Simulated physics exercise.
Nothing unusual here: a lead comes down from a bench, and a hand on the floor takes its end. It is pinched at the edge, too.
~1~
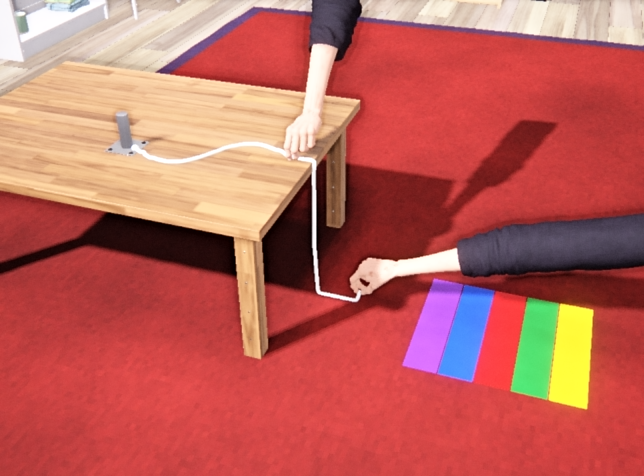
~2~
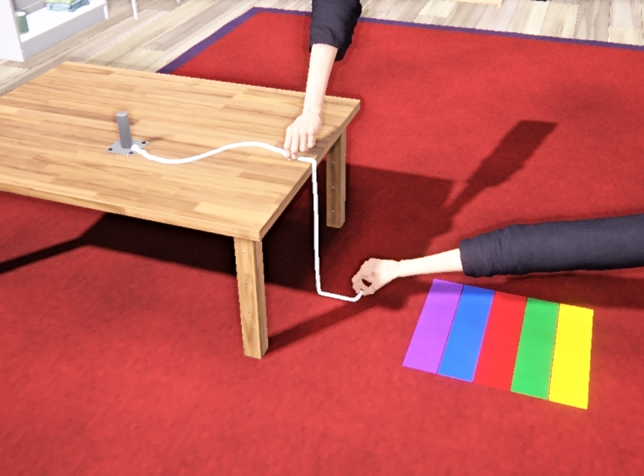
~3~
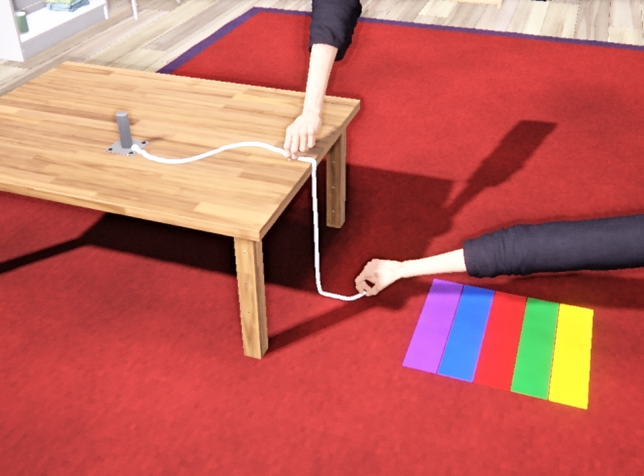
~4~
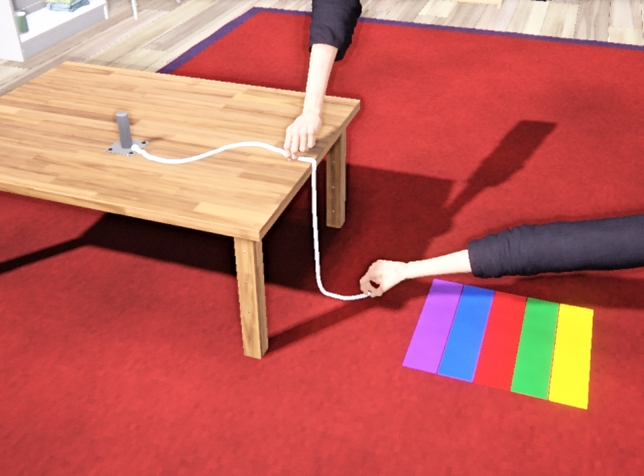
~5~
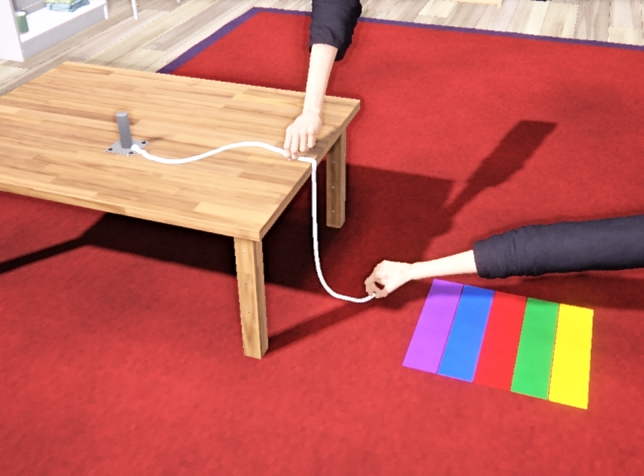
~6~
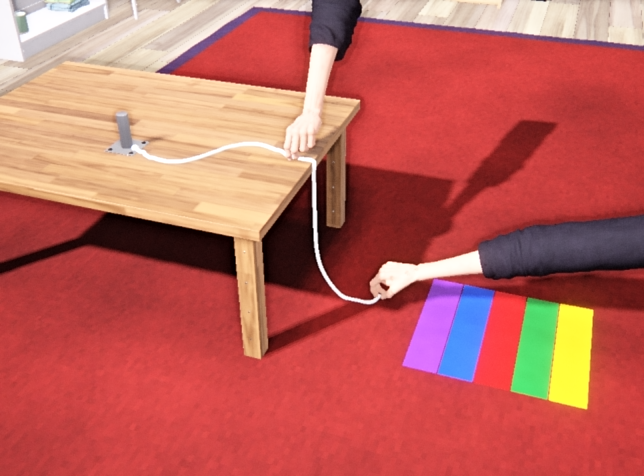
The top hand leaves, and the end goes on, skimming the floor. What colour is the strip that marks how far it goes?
That strip is red.
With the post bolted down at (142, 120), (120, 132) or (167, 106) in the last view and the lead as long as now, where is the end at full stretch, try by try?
First (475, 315), then (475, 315), and last (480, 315).
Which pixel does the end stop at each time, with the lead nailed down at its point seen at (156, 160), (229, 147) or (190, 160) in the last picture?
First try (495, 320), second try (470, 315), third try (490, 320).
Soon after, end near (453, 311); over purple.
After that, end near (485, 318); over blue.
At the stop, end near (503, 321); over red. Over red.
